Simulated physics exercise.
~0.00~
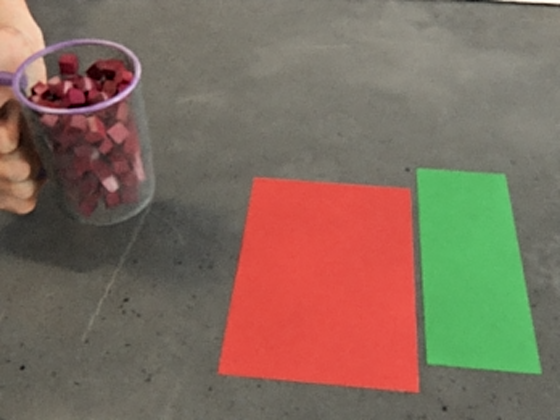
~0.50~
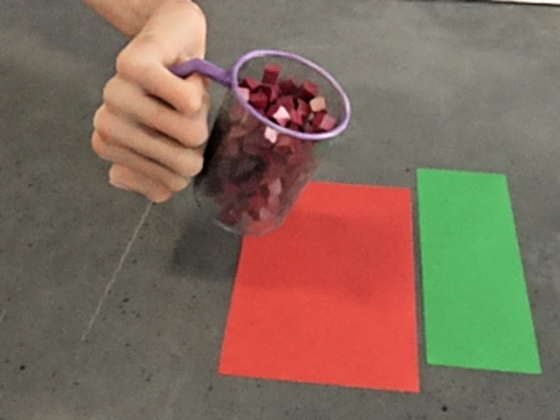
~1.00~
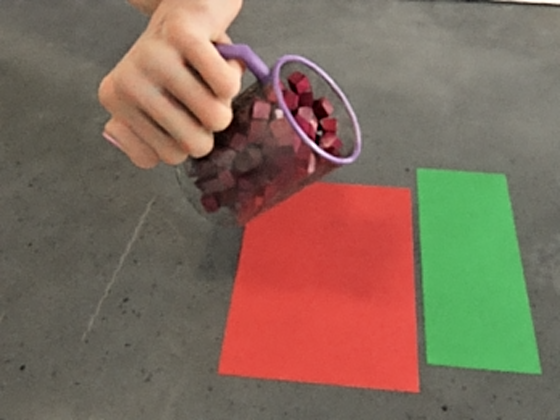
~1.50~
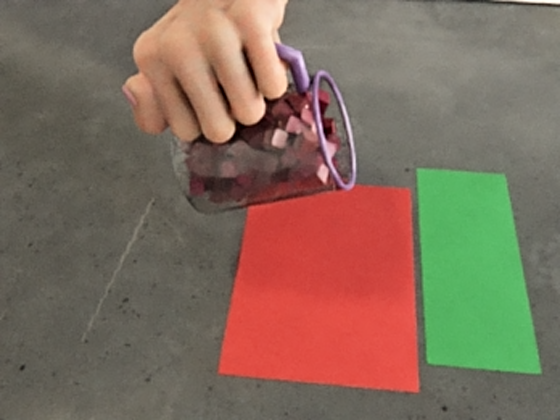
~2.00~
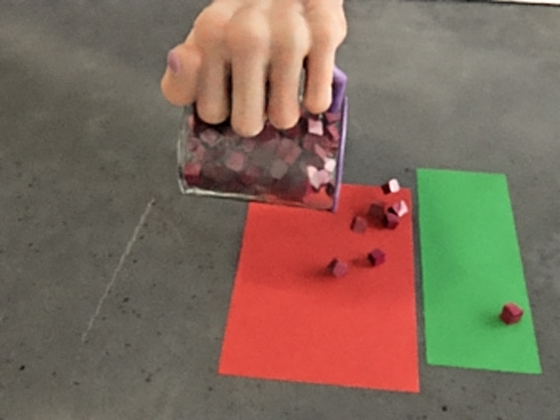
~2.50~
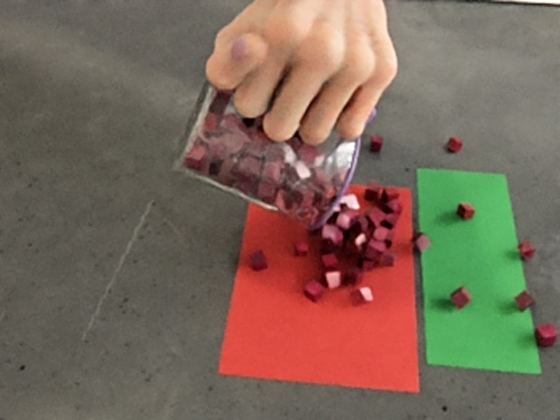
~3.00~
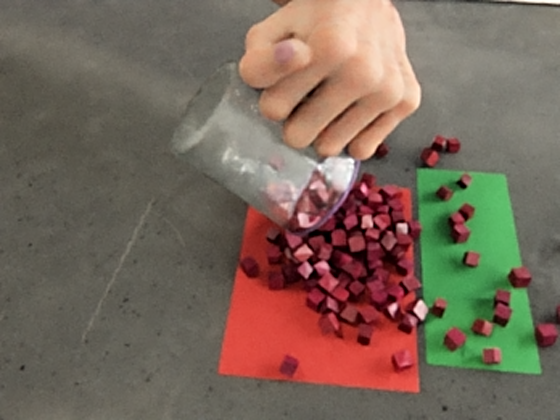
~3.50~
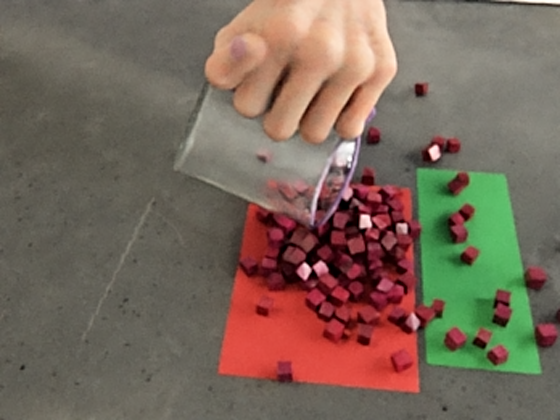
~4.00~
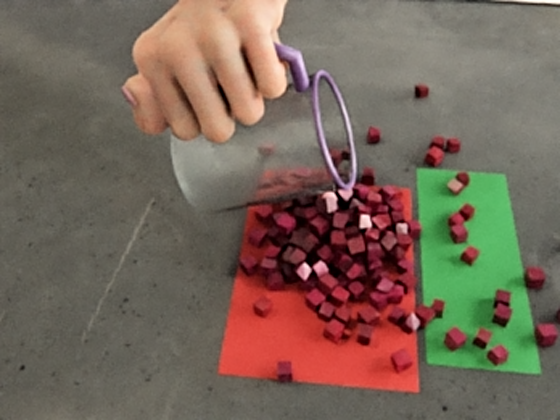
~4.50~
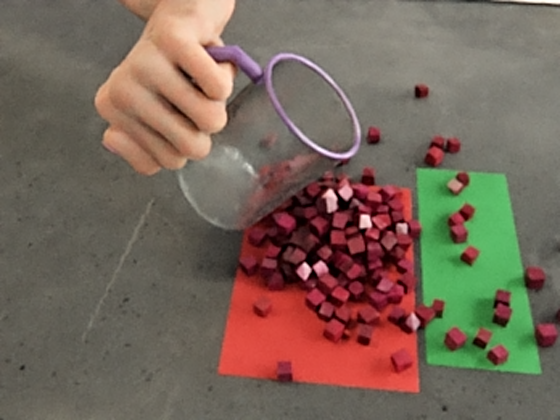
On a grey tabletop, a hand tips beetroot cubes from a clear cup, most landing on the red mat, some scattering rightward.
